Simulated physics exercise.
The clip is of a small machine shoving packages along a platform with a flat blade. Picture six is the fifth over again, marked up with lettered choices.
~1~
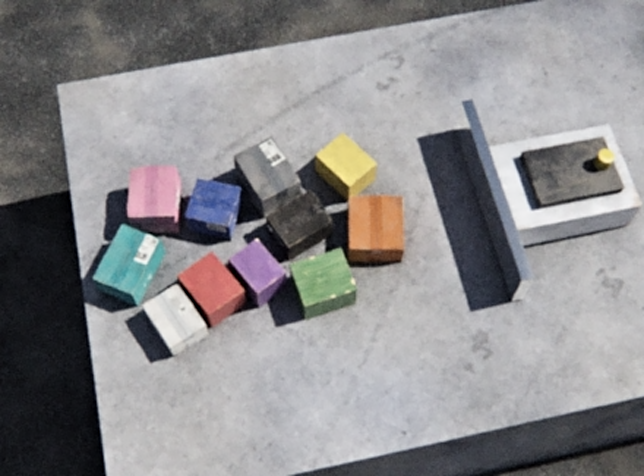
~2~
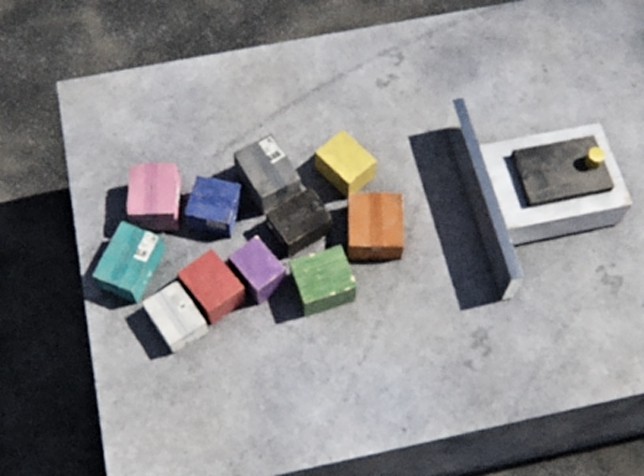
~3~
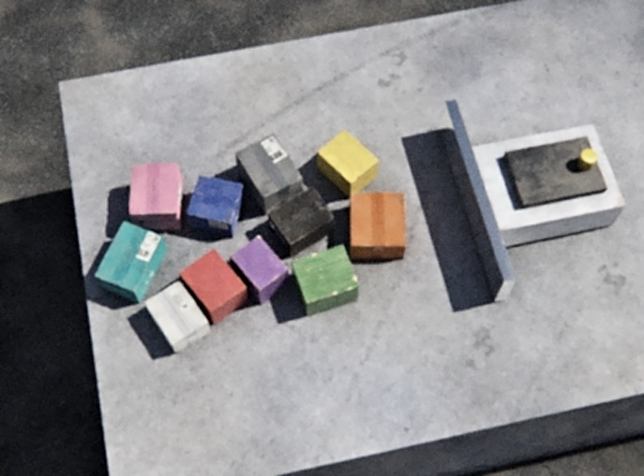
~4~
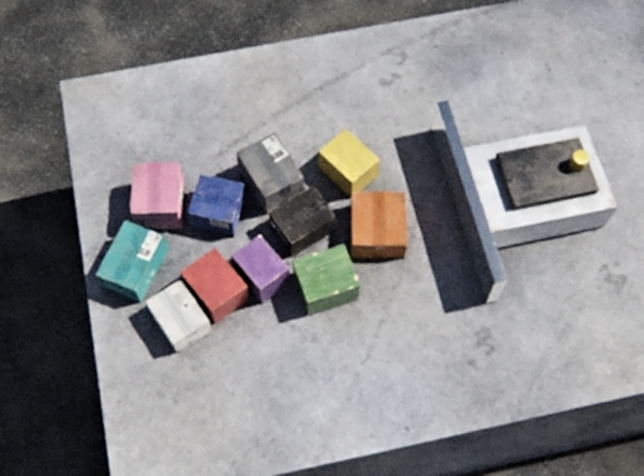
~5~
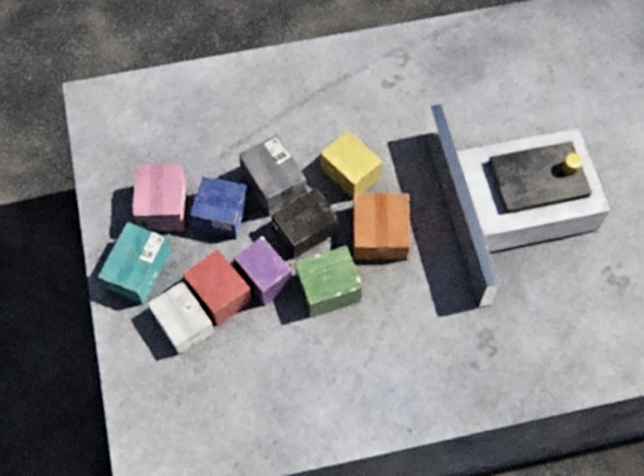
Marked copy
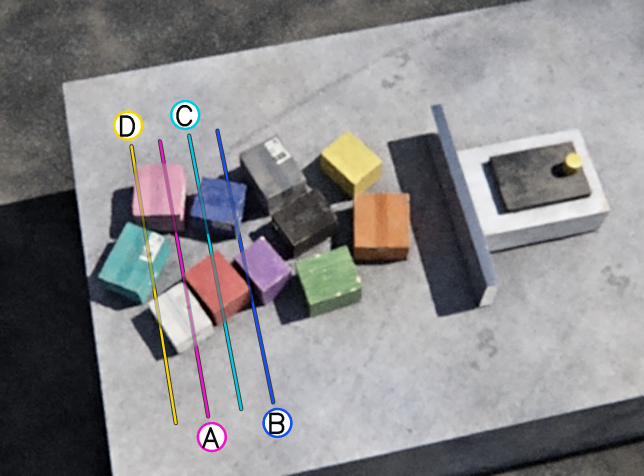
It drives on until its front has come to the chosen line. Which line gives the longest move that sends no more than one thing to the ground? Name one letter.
The farthest such stop is B.
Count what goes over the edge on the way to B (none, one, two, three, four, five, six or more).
By then, none.
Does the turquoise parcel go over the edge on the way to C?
By then, yes.
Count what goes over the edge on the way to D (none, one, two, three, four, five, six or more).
By then, six or more.
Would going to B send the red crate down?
By then, no.
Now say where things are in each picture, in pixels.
The first picture shows red crate (212, 290); orange box (375, 229); white parcel (175, 321).
The second picture shows robot (556, 171); turquoise parcel (129, 262).
The third picture shows robot (548, 173); blue box (216, 207).
The fourth picture shows robot (540, 174); pink parcel (158, 196).
The fifth picture shows robot (533, 177); purple crate (263, 272); yellow crate (351, 165); red crate (218, 288).
On the copy, A at (182, 270); B at (243, 258); C at (214, 263); D at (152, 276).
On B. First, robot (456, 192); green crate (317, 290); purple crate (258, 276).
Then, robot (378, 208); pink parcel (132, 187); white parcel (162, 325).
Finally, robot (319, 219); white parcel (102, 343); turquoise parcel (96, 273); none fallen.
By contrast, A drops five; C drops two; D drops seven.
